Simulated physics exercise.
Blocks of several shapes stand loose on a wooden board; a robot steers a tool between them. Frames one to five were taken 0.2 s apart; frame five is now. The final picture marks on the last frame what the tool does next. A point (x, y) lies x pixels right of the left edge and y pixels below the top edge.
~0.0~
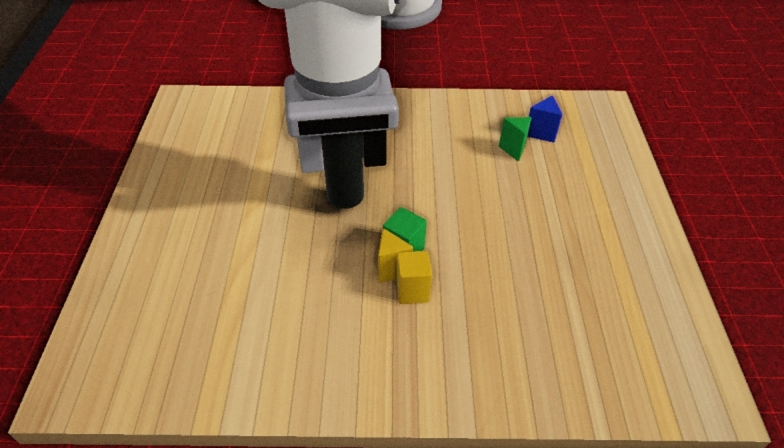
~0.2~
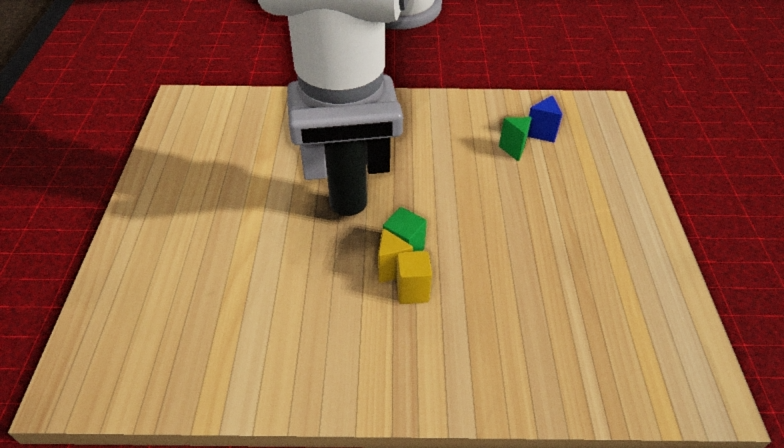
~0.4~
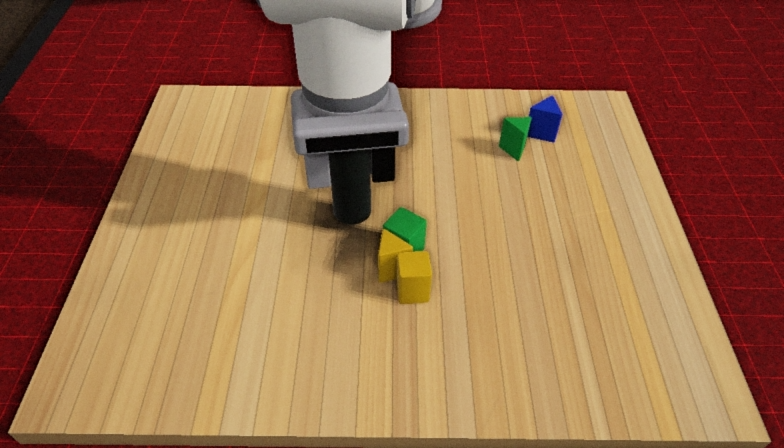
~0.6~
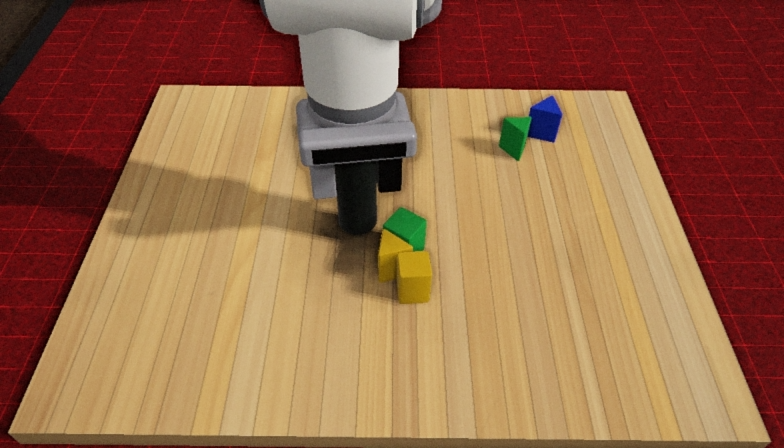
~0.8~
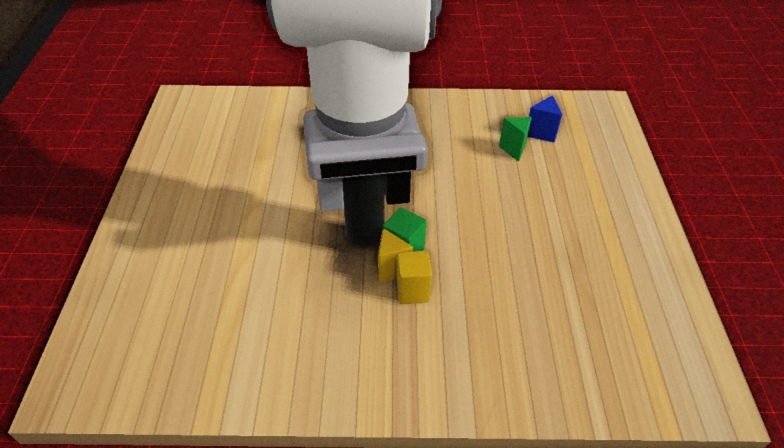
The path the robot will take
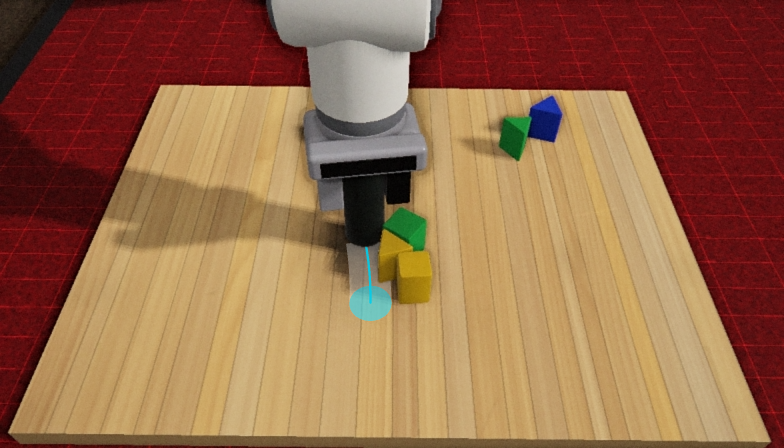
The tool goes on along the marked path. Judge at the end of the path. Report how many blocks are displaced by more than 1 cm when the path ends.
It displaces two.
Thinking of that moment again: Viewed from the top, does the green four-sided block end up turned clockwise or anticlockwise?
Its spin: Anticlockwise.
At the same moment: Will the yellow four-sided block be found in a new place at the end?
It seems so.
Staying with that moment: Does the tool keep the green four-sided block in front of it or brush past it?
The block gets away.
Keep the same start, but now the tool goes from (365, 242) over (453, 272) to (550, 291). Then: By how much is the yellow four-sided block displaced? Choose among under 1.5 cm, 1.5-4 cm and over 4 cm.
It slides somewhere between 1.5 and 4 cm.
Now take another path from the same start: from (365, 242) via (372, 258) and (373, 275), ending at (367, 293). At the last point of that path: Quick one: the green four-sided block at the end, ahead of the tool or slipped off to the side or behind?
Expect to find it next to or behind the tool.
The drawn path runs from (365, 242) over (369, 271) to (371, 303).
What follows on the original path. Halfway along, tool (369, 262); yellow triangle (400, 254); green four-sided block (407, 226), turned 30° anticlockwise; yellow four-sided block (421, 273).
At the end, tool (370, 294); yellow triangle (403, 256); green four-sided block (407, 226), turned 30° anticlockwise; yellow four-sided block (423, 275), turned 15° anticlockwise.
